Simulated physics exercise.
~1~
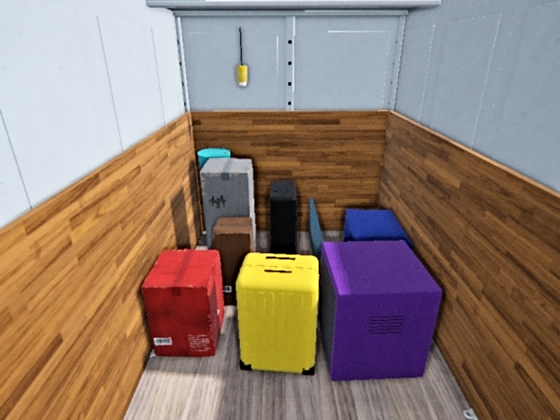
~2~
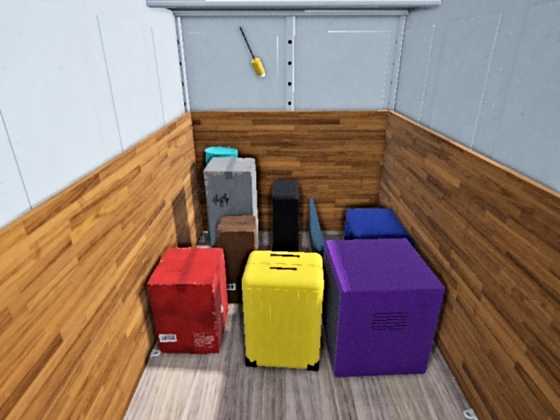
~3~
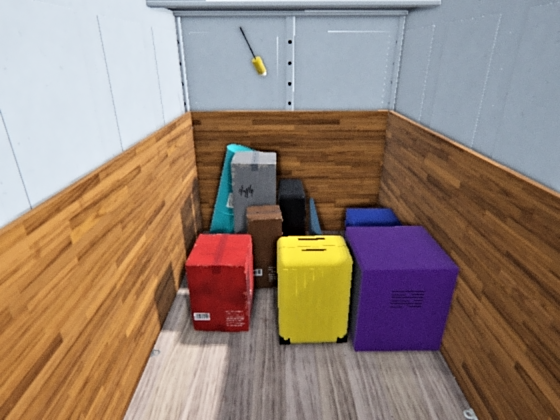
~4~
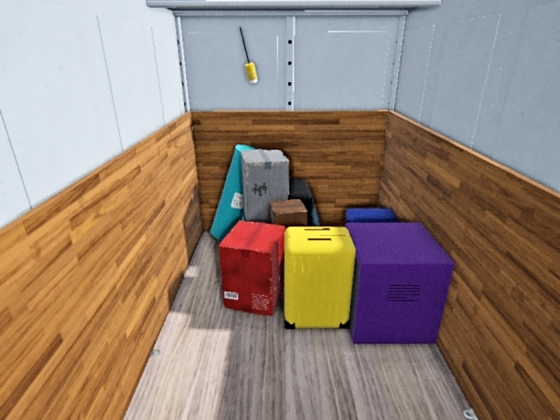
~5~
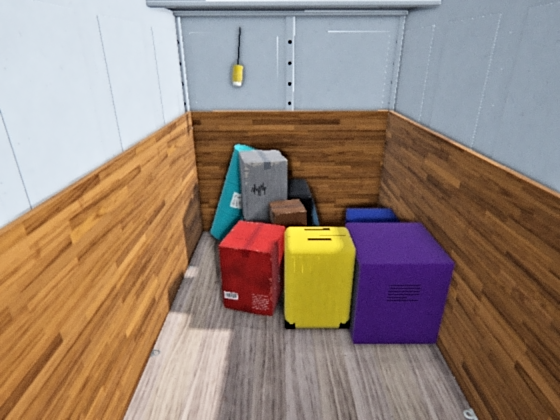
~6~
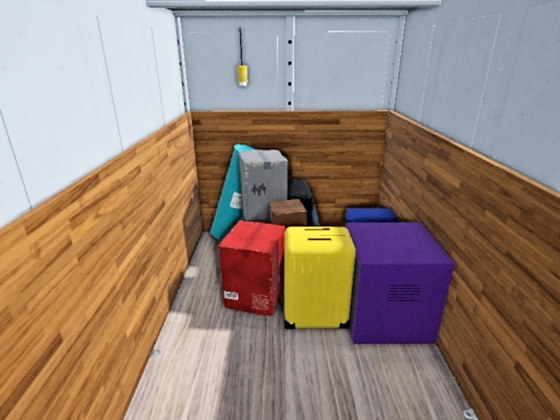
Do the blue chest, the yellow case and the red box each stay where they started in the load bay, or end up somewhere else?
The blue chest keeps its place, but the yellow case and the red box both end up elsewhere, farther in and to the right.
In the wood-panelled load bay of a van, a red box, a yellow case and a purple appliance stand in front of more luggage, while a yellow-handled tool hangs on the far wall. The tool swings to the right, and the front row begins to edge right. Then the red box, yellow case and purple appliance slide farther in and to the right, as the grey and brown boxes shift right and the turquoise drum shows at a slant. The red box closes up beside the yellow case. Finally the load sits still, with the blue chest still in its place behind the purple appliance.
